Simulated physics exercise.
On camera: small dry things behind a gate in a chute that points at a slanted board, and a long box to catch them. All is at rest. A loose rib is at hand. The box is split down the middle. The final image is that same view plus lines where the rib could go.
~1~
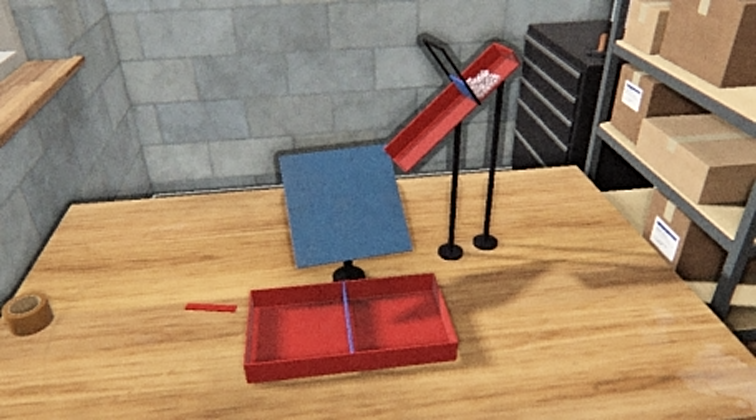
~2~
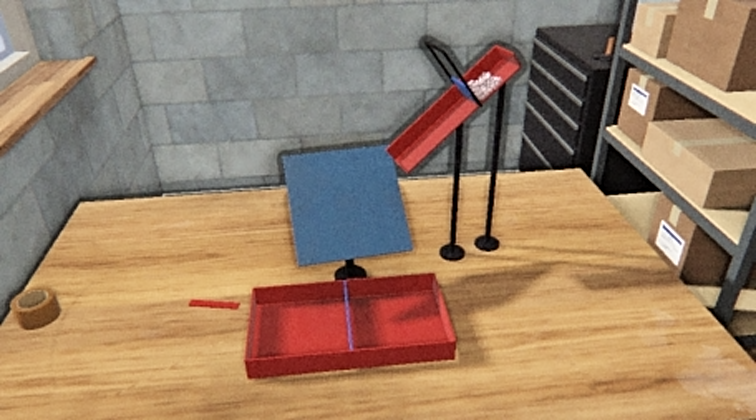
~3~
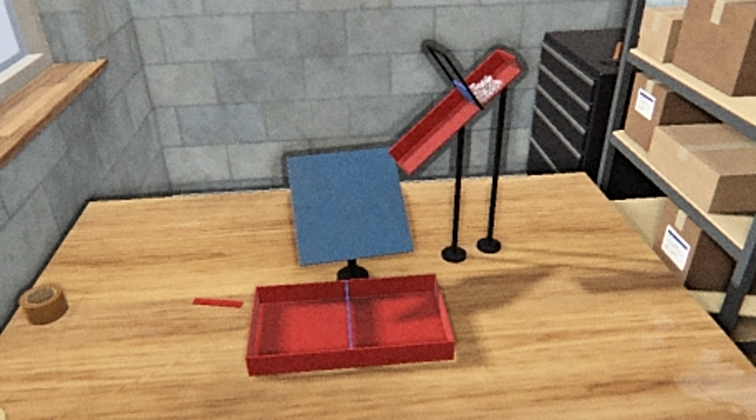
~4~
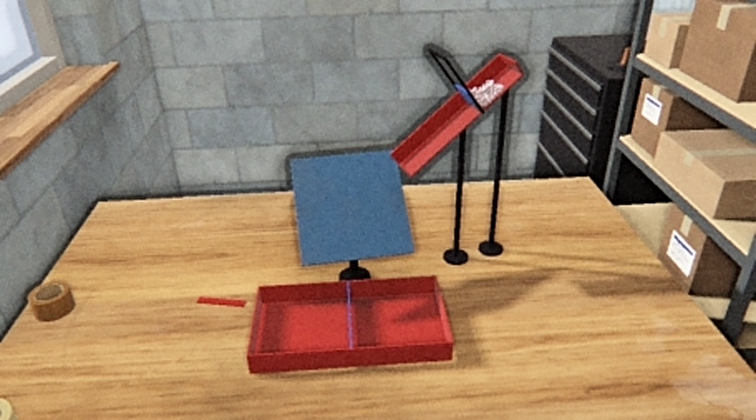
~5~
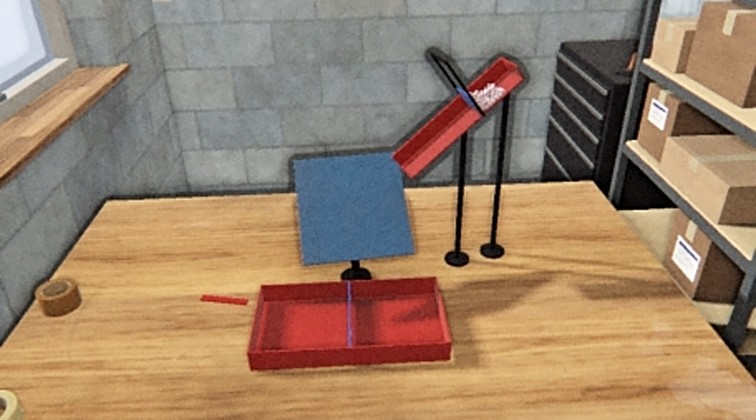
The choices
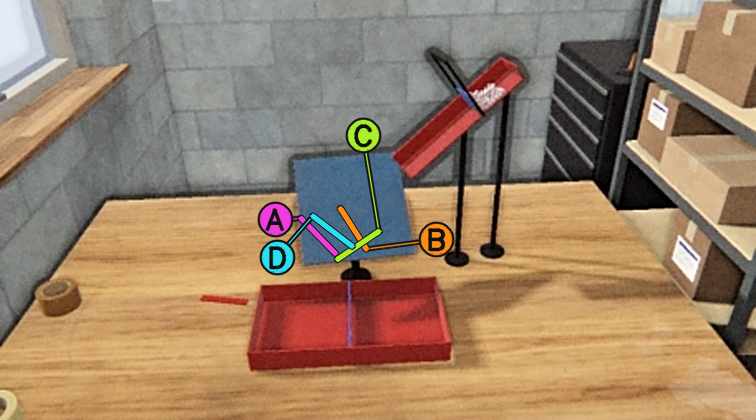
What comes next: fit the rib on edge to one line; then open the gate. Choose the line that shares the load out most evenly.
A works best here.
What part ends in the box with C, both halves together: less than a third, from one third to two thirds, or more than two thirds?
Line C gives more than two thirds.
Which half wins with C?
Left.
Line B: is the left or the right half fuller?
More lands on the right.
On the marked copy, line A from (301, 218) to (335, 253); line B from (340, 208) to (366, 248); line C from (378, 231) to (337, 259); line D from (312, 216) to (352, 246).
Choosing A, of what is caught, about a third in the left half, about two thirds in the right.
Choosing B, of what is caught, a stray few in the left half, nearly all in the right.
Choosing C, of what is caught, nearly all in the left half, a small part in the right.
Choosing D, of what is caught, a small part in the left half, most in the right.
